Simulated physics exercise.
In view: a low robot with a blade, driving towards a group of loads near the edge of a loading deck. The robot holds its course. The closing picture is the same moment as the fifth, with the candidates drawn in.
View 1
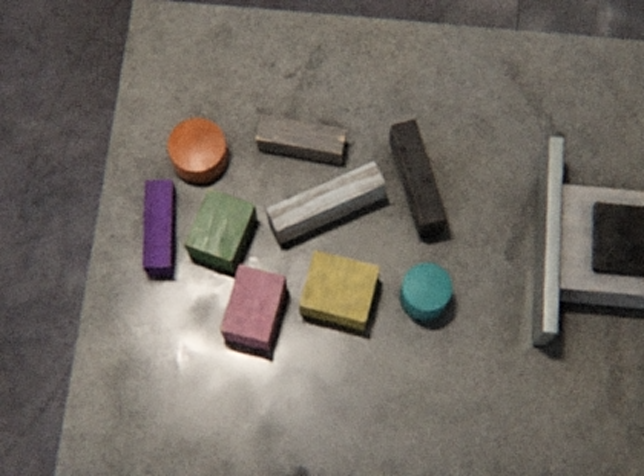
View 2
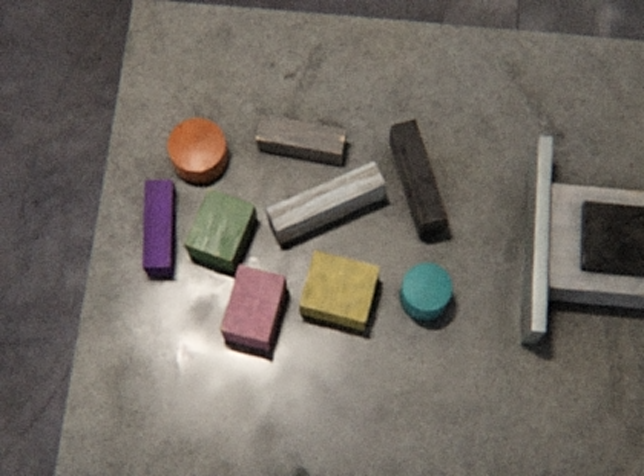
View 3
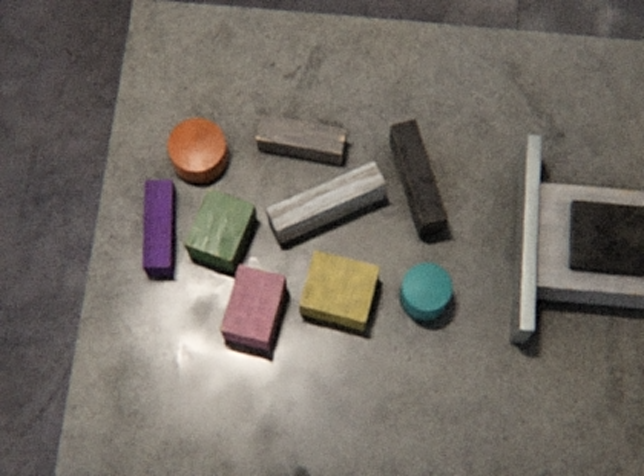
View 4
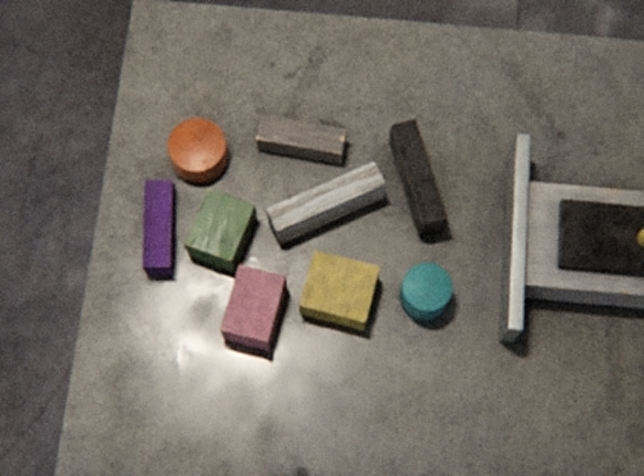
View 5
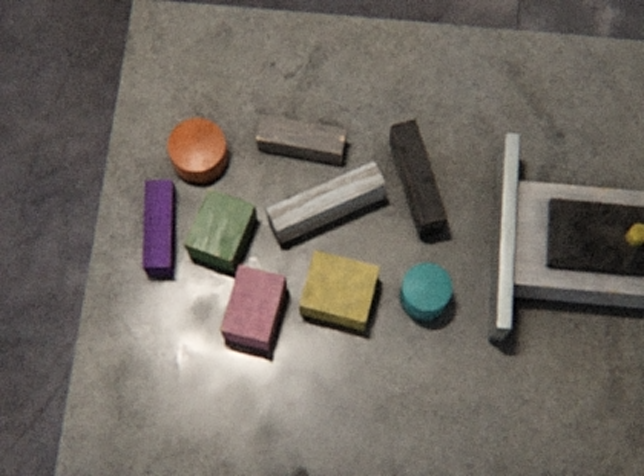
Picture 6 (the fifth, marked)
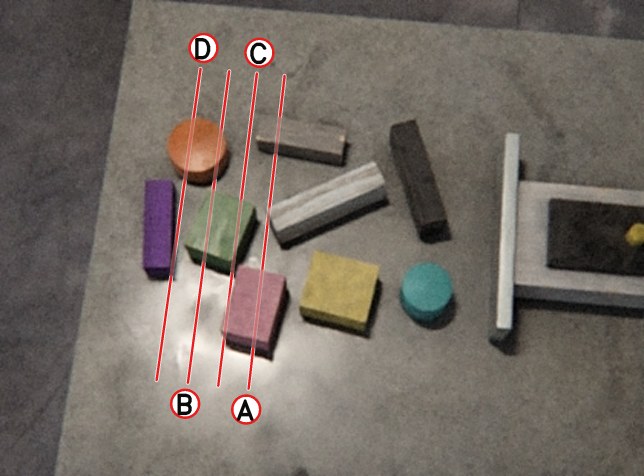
A low robot with a wide pale blade and a black top panel sits at the right of a grey, stone-like deck, seen from above. To its left lie an orange disc, purple, brown, white and black bars, green, pink and yellow blocks, and a turquoise cylinder. The robot creeps steadily left, revealing a yellow spot on top, while the loads and the camera stay still.
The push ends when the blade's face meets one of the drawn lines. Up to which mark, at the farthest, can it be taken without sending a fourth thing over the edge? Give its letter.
Line D.
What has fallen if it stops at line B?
The purple stick.
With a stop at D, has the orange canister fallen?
Yes.
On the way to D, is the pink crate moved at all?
Yes.
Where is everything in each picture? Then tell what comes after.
In the first picture, black bar (417, 178); purple stick (159, 228); robot (636, 239).
In the second picture, robot (625, 238); pink crate (254, 308).
In the third picture, robot (613, 237); turquoise canister (425, 292).
In the fourth picture, robot (602, 236); green crate (222, 231).
In the fifth picture, robot (591, 235); black bar (417, 178); purple stick (159, 228); white stick (326, 204).
On the marked copy, A at (267, 225); B at (209, 220); C at (238, 223); D at (180, 217).
Taking D. A third of the way, robot (471, 225); pink crate (240, 311); black bar (372, 173).
Two thirds of the way, robot (351, 214); purple stick (128, 220); green crate (166, 220).
When it is over, robot (260, 206); purple stick over the edge; green crate over the edge; three fallen.
As for the rest, A is within the limit but short; B is within the limit but short; C is within the limit but short.
